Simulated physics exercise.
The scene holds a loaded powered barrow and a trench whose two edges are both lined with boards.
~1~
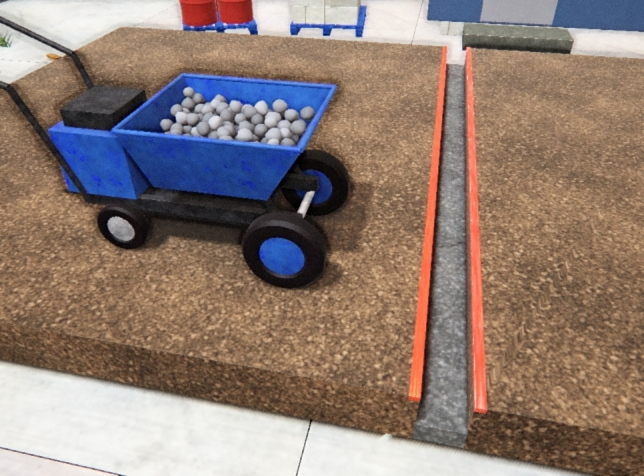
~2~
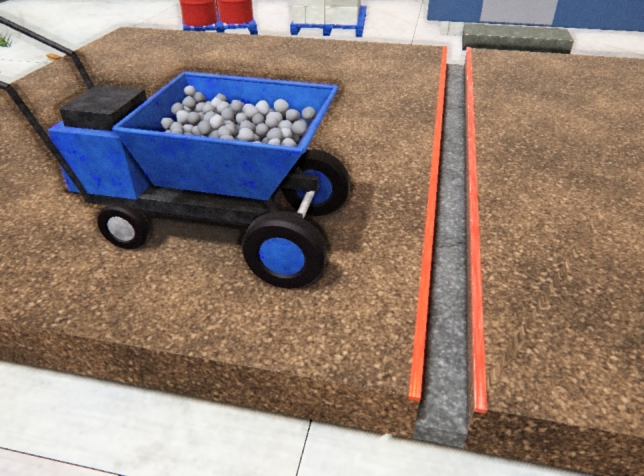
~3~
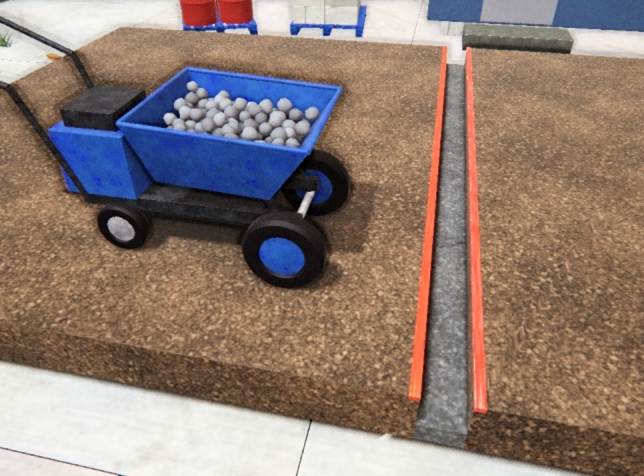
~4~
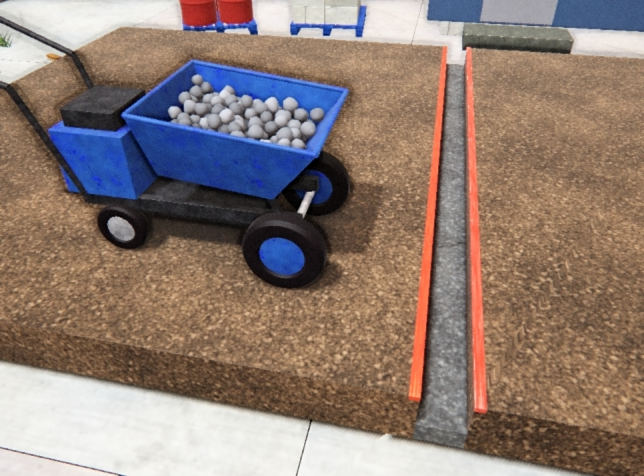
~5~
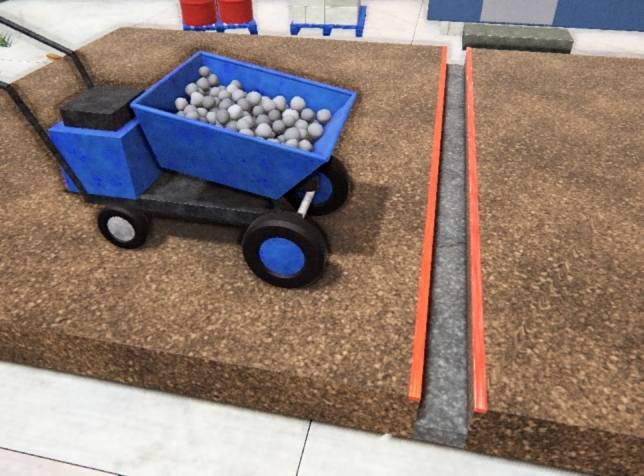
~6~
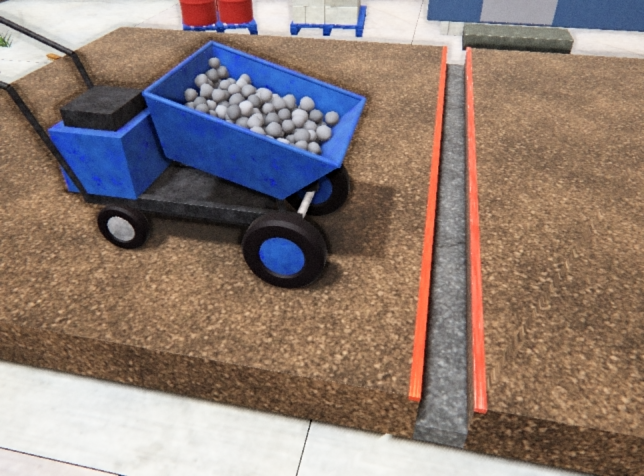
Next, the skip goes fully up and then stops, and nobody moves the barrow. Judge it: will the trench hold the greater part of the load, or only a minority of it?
The trench does get most of the load.
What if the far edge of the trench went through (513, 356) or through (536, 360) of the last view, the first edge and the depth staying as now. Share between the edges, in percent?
You'd get 90 in a hundred the first time and 90 in a hundred the second.
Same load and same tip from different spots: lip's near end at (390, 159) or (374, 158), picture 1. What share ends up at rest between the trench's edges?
0 % and 10 %.
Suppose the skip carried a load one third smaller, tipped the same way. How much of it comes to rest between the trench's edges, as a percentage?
Close to 80 in a hundred.
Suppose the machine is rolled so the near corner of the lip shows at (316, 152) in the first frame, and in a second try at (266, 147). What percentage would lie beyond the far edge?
Try 1: 30 %. Try 2: 10 %.
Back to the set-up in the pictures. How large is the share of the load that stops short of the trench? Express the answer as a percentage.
Close to 15 in a hundred.
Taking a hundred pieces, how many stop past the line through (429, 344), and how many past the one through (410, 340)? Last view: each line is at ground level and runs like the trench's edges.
Respectively 80 and 90 percent.
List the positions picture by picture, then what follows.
The first frame shows lip of the skip at (301, 150), level; top of the load at (226, 116), round cobbles; first edge of the trench at (420, 341); far edge at (479, 351), the trench under half as wide as the skip, and about as deep as wide.
The second frame shows lip of the skip at (302, 151), level; top of the load at (228, 128).
The third frame shows lip of the skip at (308, 152), tipped barely; top of the load at (230, 113).
The fourth frame shows lip of the skip at (316, 155), tipped a little; top of the load at (223, 113).
The fifth frame shows lip of the skip at (326, 160), tipped a little; top of the load at (230, 108).
The sixth frame shows lip of the skip at (338, 166), tipped clearly; top of the load at (219, 95); first edge of the trench at (420, 341); far edge at (479, 351).
Soon after the last picture, skip tipped steeply; all in the skip.
A little later, skip tipped right over; most in the skip; a stray few short of the trench; a small part in or heaped over the trench; a small part falling.
Later still, skip tipped right over; a small part in the skip; a small part short of the trench; about two thirds in or heaped over the trench; about a quarter beyond it.
By the end, skip tipped right over; a small part short of the trench; about two thirds in or heaped over the trench; about a quarter beyond it.
